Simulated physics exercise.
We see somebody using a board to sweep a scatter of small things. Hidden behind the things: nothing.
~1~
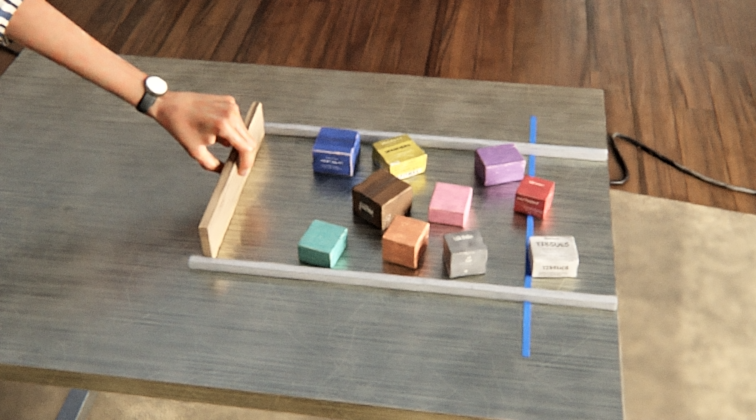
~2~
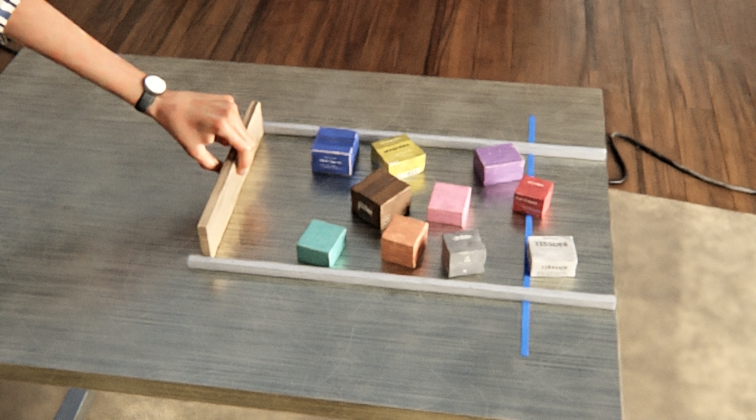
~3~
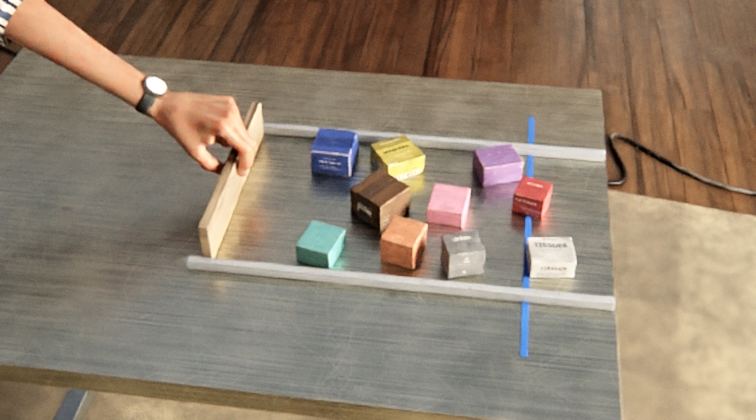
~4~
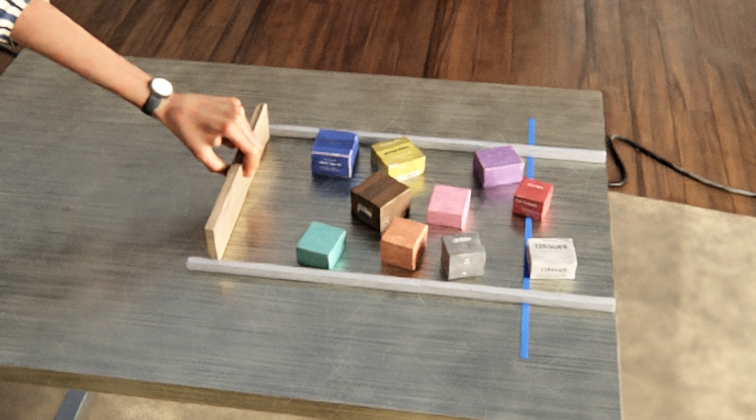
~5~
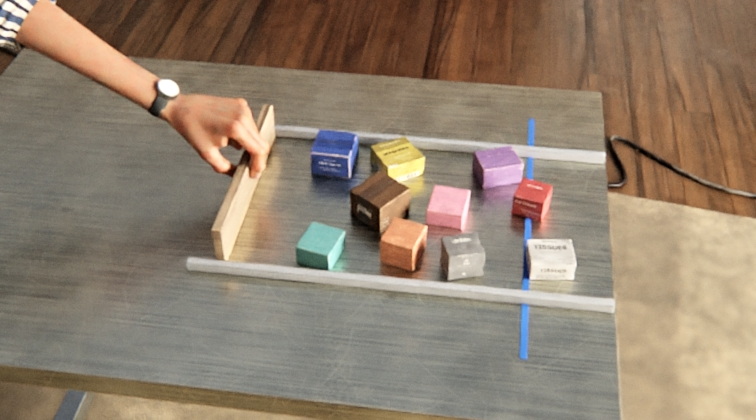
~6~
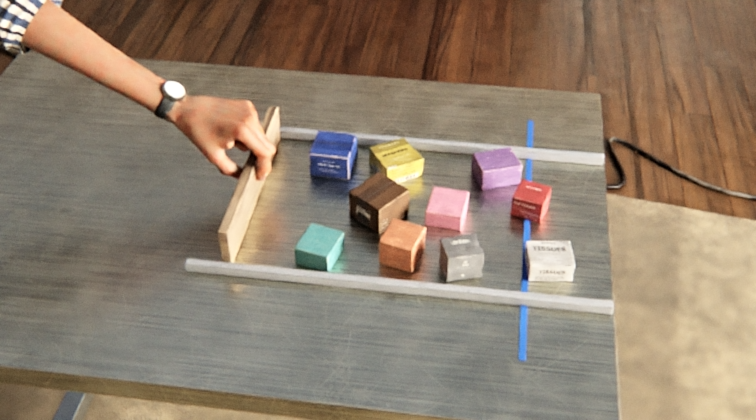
On a dark tabletop, a hand wearing a watch holds a wooden board upright between two pale rails, then slides it slightly to the right toward a scatter of colored boxes, which stay in place near a strip of blue tape.
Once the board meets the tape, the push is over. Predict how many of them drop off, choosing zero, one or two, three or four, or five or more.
Three or four drop off.
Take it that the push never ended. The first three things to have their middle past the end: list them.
Order, earliest first: White box, purple block, red box.
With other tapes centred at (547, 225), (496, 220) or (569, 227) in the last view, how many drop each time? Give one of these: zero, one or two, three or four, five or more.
Spot one gives at least five, spot two gives either one or two, spot three gives more than four.
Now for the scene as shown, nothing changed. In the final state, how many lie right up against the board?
3.
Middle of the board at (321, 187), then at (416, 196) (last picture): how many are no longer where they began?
3, then 8.
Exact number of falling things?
4.
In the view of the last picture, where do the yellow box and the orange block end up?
Roughly (592, 181); the other one roughly (583, 260).
Soon after, none off yet; white box at rest near (549, 261); red box at rest near (531, 201); purple block at rest near (496, 169).
After that, none off yet; white box at rest near (549, 261); red box at rest near (531, 201); purple block displaced about its own width near (523, 173).
And then, none off yet; white box displaced about its own width near (618, 266); red box displaced well along near (584, 204); purple block displaced well along near (595, 178).
In the end, the number that fall off is three or four; gone, grey box, purple block, red box and white box.
